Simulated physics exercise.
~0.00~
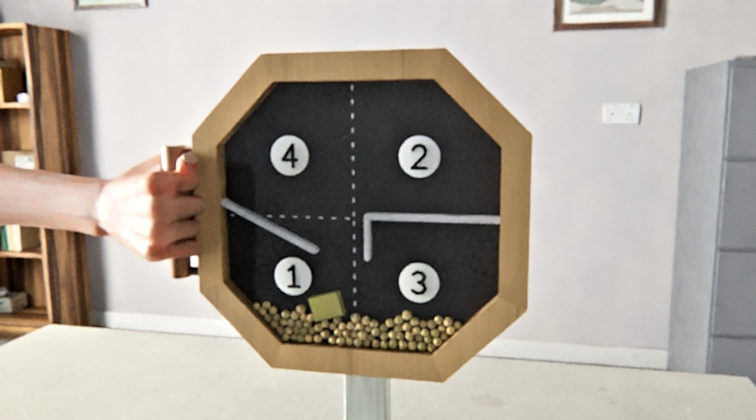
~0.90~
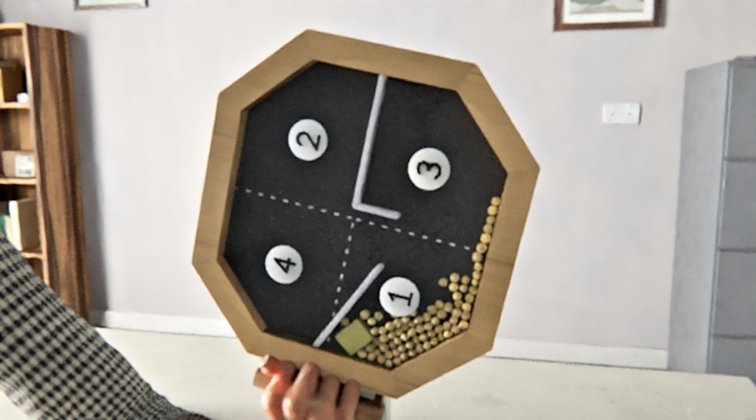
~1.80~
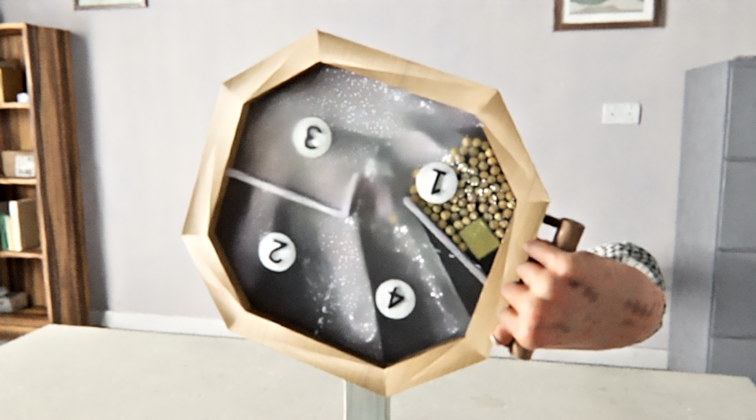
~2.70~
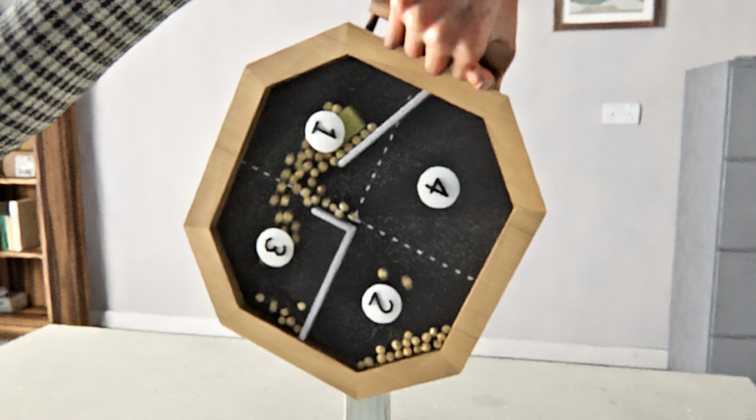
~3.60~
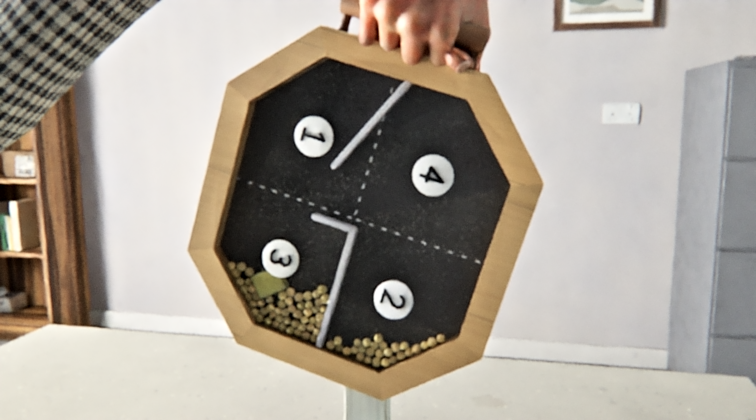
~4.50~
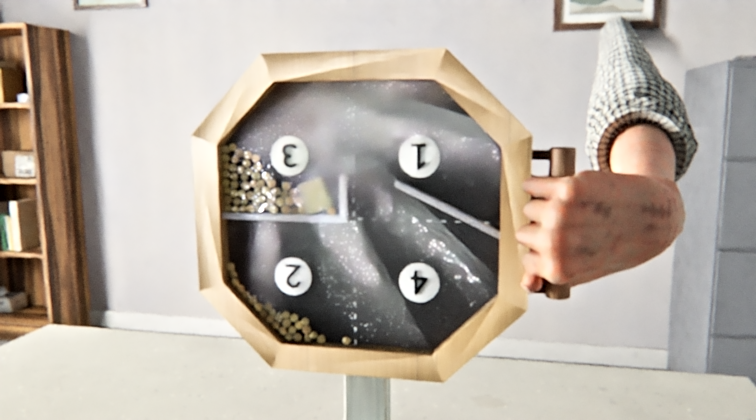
Soya beans and a yellow block slid around inside an eight-sided box as a hand turned it anticlockwise, spilling from quarter one into quarters two and three, then swung it partway back, leaving most beans and the block resting in three, the rest in two.
